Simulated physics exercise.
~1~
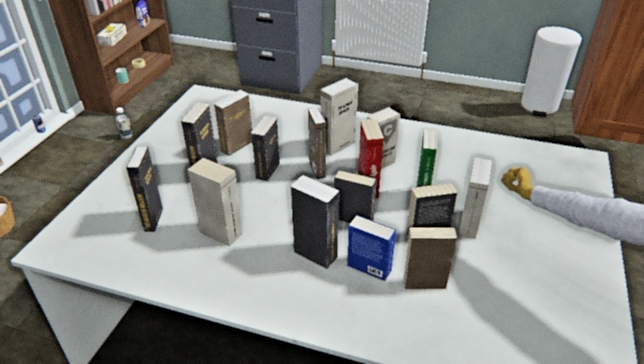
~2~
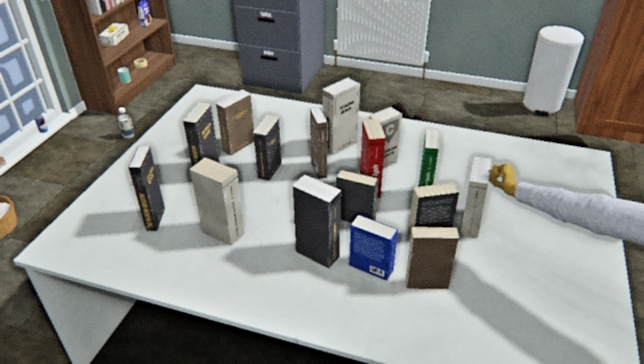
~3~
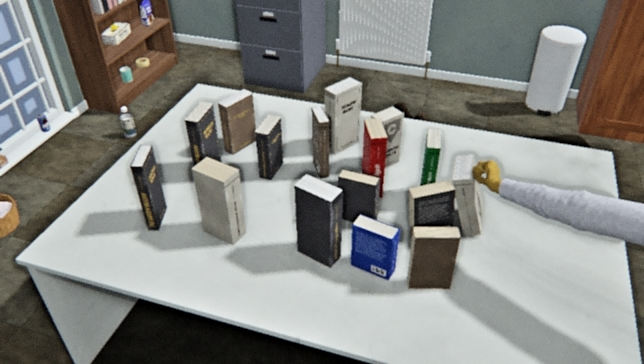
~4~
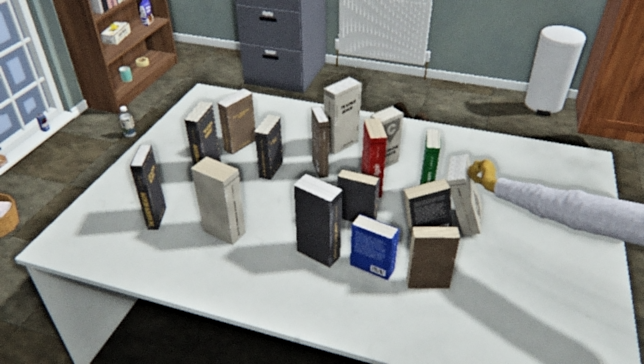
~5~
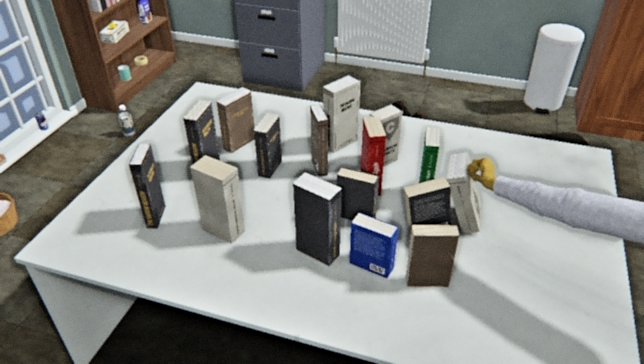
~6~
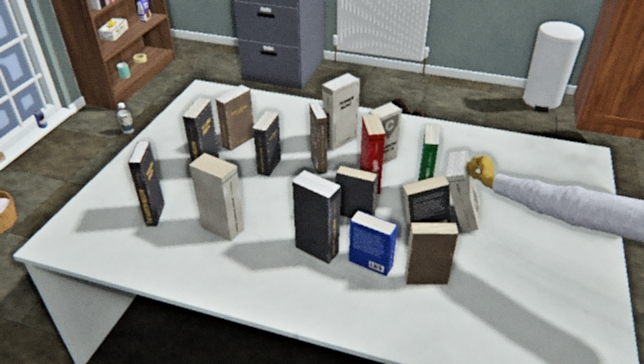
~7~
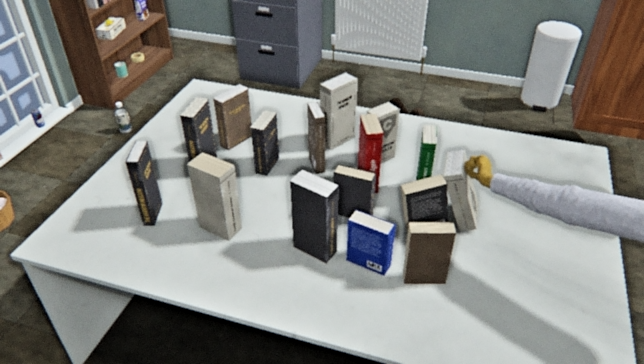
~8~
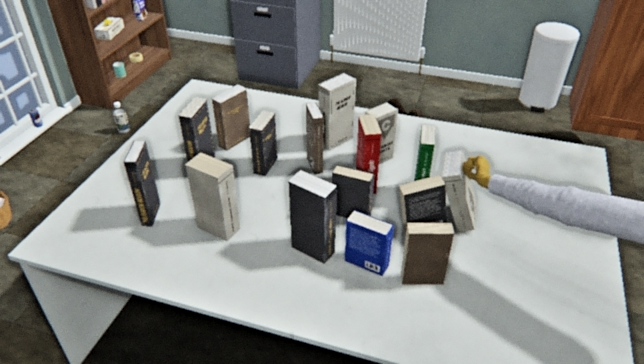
An arm in a pale grey sleeve, with a yellowish hand, reaches in from the right over a white table in a room with a shelf, a dark cabinet, a radiator and a white bin, seen from above by a slightly swaying camera. Thick books stand scattered across the table, among them a red one near the middle, a green one to its right and a blue one in front. The hand pushes the pale book at the right end leftward. It tips against a dark neighbour, which leans slightly too. Both stay leaning, and the other books remain upright.
